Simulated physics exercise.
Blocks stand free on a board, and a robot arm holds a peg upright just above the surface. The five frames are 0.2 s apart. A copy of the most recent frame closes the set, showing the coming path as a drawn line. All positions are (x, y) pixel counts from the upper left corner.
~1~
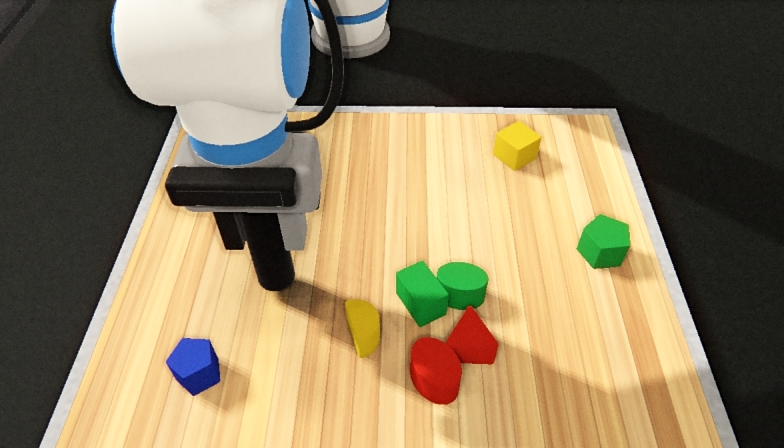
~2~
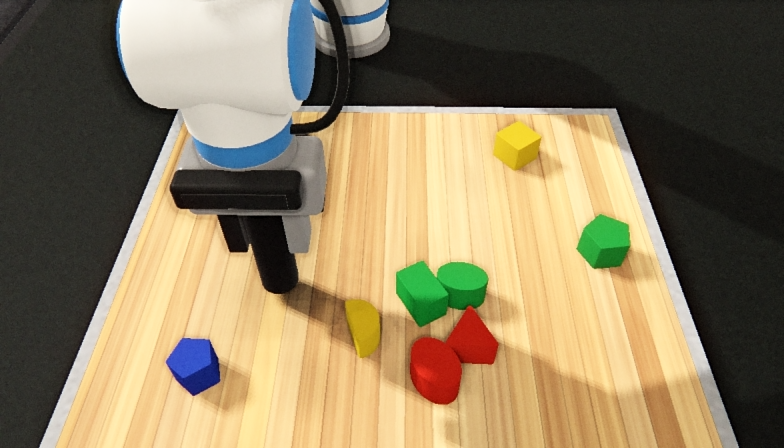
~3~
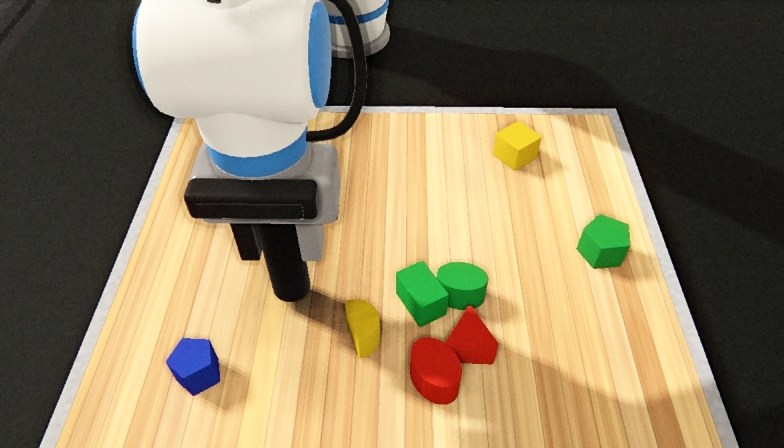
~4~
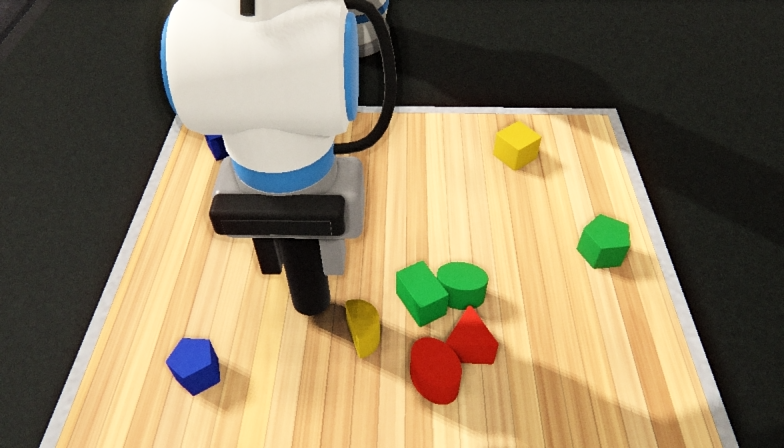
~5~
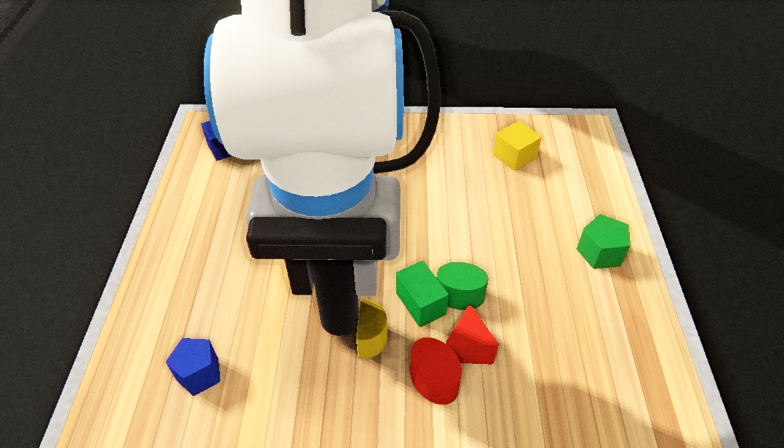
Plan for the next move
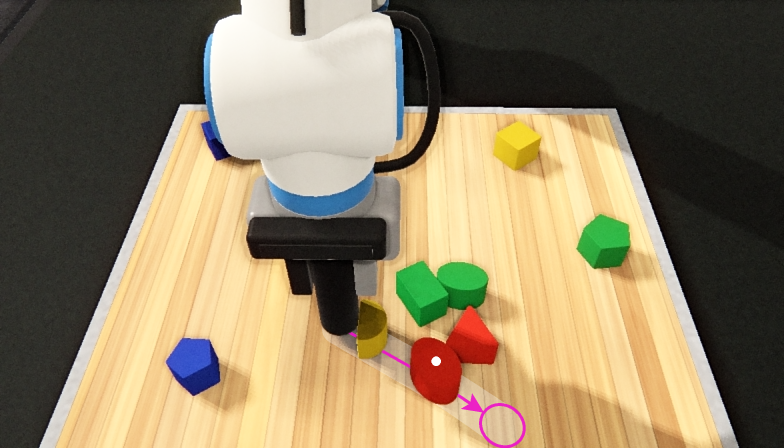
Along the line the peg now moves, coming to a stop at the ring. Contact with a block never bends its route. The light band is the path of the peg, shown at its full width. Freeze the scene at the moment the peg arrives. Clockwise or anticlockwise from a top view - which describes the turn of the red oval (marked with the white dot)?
Verdict: Clockwise.
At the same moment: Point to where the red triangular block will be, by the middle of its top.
Located at (498, 328).
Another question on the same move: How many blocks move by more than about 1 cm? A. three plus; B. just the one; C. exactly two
A (three plus)
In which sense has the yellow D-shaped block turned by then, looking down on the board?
I'd predict that, seen from above, the yellow D-shaped block rotates counter-clockwise.
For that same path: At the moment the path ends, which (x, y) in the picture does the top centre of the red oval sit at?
Close to (553, 435).
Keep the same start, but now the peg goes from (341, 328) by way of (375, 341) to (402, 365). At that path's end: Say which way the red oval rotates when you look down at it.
Clockwise rotation.
Path on the board, from (341, 328) to (502, 425); the dot is on the red oval.
The first path, step by step. One third of the way, peg at (392, 348); yellow D-shaped block at (426, 343); red oval at (459, 375), turned 20° clockwise.
Two thirds of the way, peg at (448, 381); yellow D-shaped block at (482, 361), turned 20° anticlockwise; red oval at (501, 404), turned 85° clockwise; red triangular block at (494, 328), turned 65° anticlockwise.
At the end, peg at (505, 418); yellow D-shaped block at (503, 365), turned 55° anticlockwise; green rectangle in place; red oval at (553, 435), turned 105° clockwise; red triangular block at (498, 328), turned 85° anticlockwise.
